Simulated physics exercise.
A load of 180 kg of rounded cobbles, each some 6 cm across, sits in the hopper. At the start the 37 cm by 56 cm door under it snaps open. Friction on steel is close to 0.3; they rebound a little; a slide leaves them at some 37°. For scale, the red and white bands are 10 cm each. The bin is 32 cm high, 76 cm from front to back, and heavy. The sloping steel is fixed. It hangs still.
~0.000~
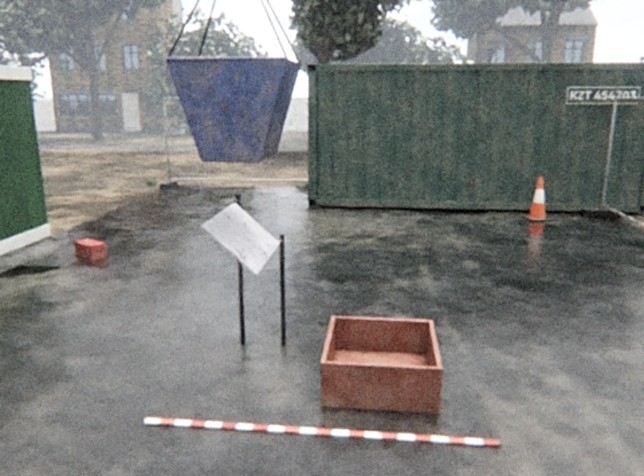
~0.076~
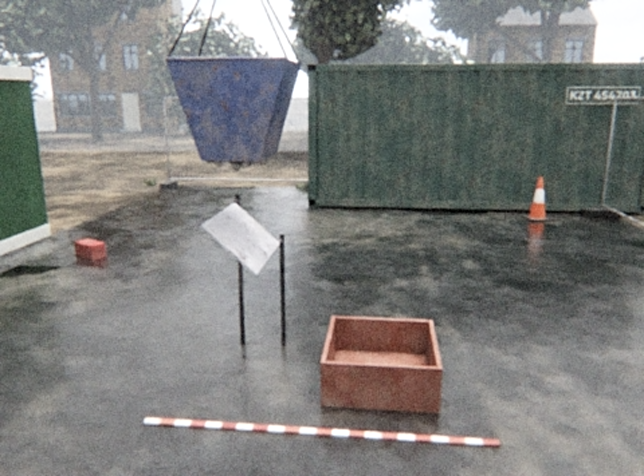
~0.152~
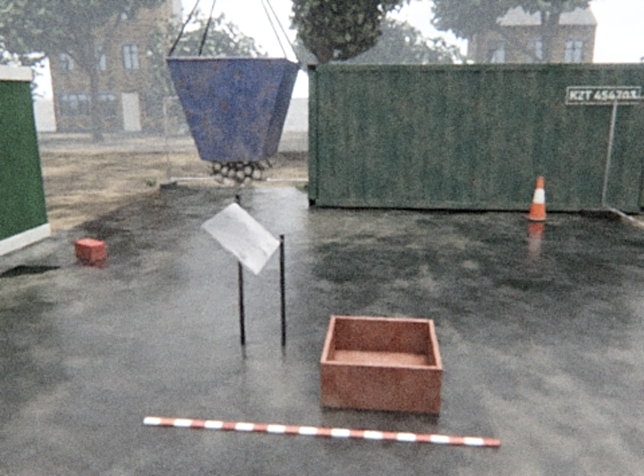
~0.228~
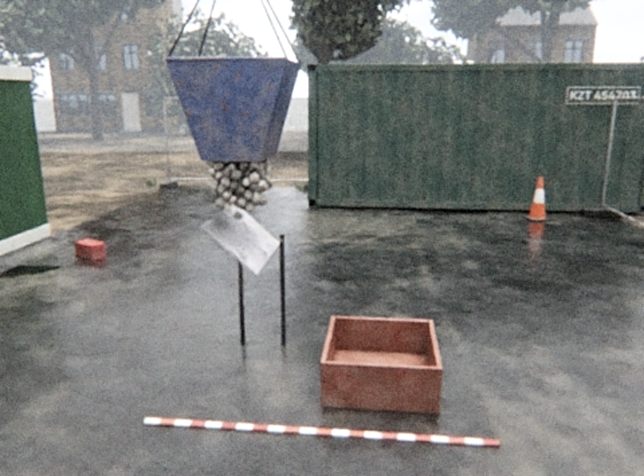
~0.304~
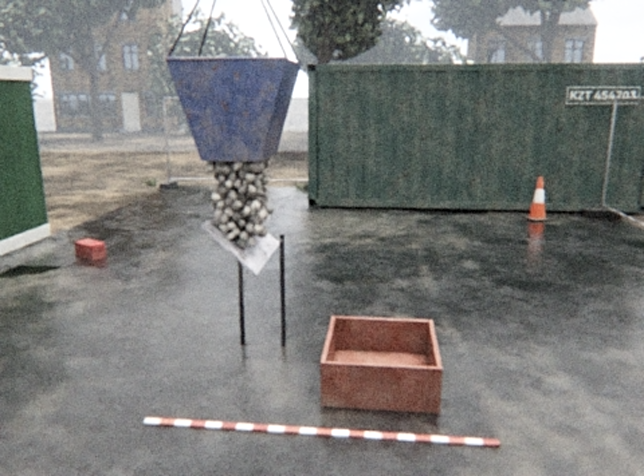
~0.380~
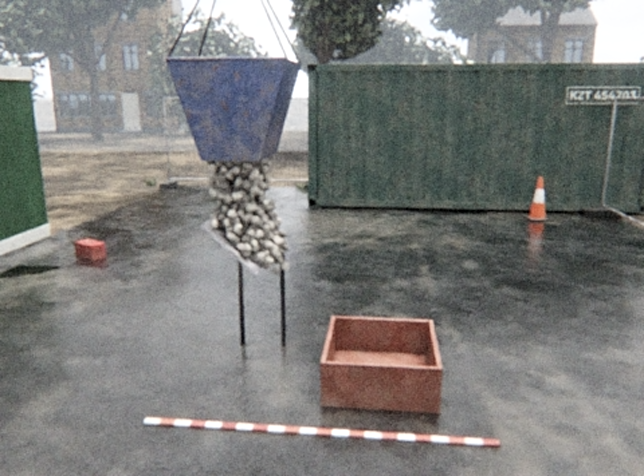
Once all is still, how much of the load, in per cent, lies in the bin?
Close to 38 in a hundred.
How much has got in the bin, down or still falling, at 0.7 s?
Some 10 per cent.
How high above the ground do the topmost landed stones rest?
Some 20 cm high.
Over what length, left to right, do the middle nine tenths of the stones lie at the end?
Roughly 110 cm.
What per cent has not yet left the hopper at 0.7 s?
About 0 per cent.
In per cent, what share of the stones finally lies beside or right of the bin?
Some 25 per cent of the load.
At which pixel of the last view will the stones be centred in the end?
Around (355, 373).
After 0.7 s, 0 % in the hopper, 23 % on the steel, 62 % falling or lying left of the bin, 12 % falling or lying in the bin, 3 % falling or lying beside or right of the bin; the stones farthest right are at (391, 369).
After 1.1 s, 0 % in the hopper, 42 % falling or lying left of the bin, 37 % falling or lying in the bin, 21 % falling or lying beside or right of the bin; the stones farthest right are at (434, 377).
After 1.7 s, 0 % in the hopper, 37 % falling or lying left of the bin, 38 % falling or lying in the bin, 24 % falling or lying beside or right of the bin; the stones farthest right are at (510, 366).
After 2.6 s, 0 % in the hopper, 37 % falling or lying left of the bin, 38 % falling or lying in the bin, 24 % falling or lying beside or right of the bin; the stones farthest right are at (531, 364).
After 4.5 s, 0 % in the hopper, 37 % left of the bin, 38 % in the bin, 24 % beside or right of the bin; the stones farthest right are at (531, 364).
